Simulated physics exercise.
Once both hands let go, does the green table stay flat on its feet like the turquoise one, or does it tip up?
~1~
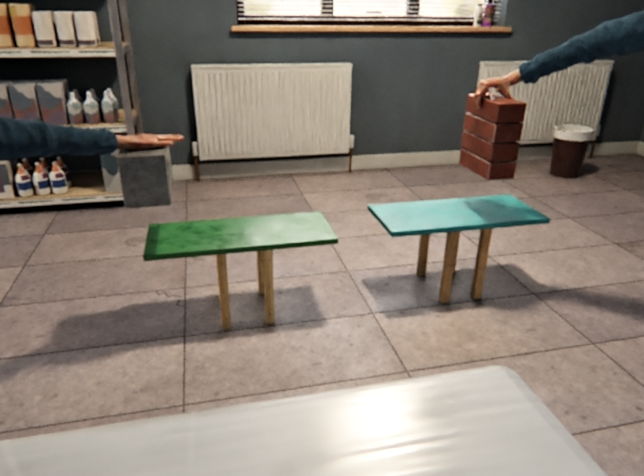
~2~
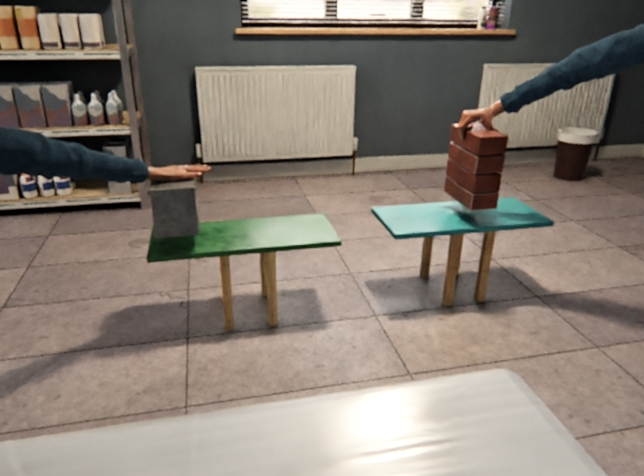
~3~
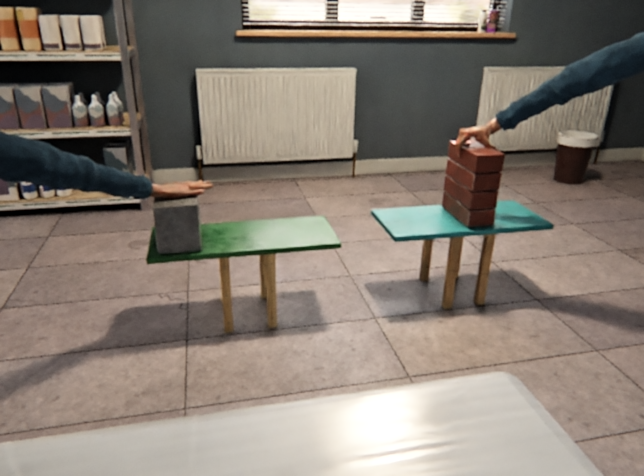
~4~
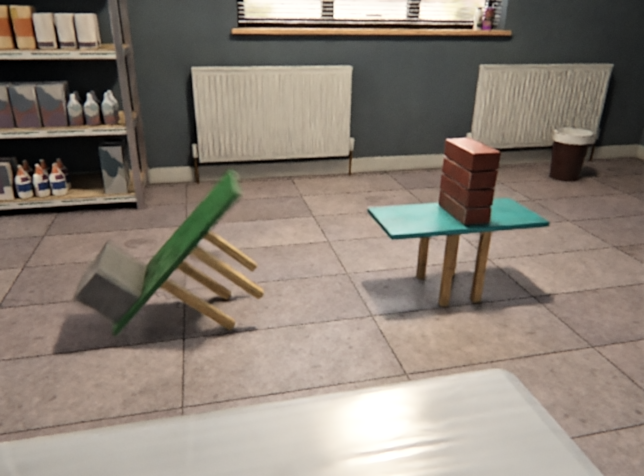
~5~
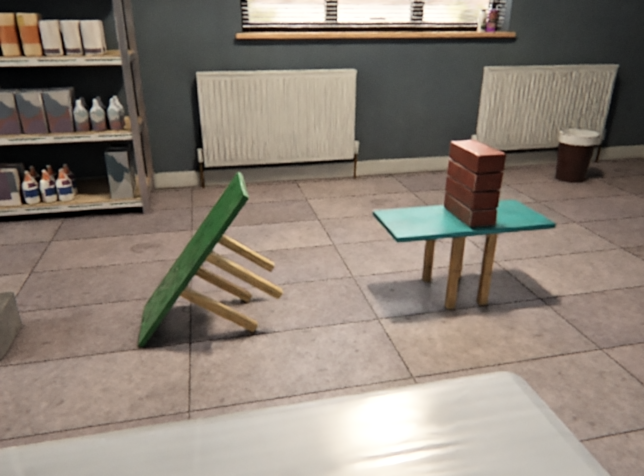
The green table tips up, its left end dropping to the floor under the grey block. The turquoise table stays flat on its feet with the bricks on top.
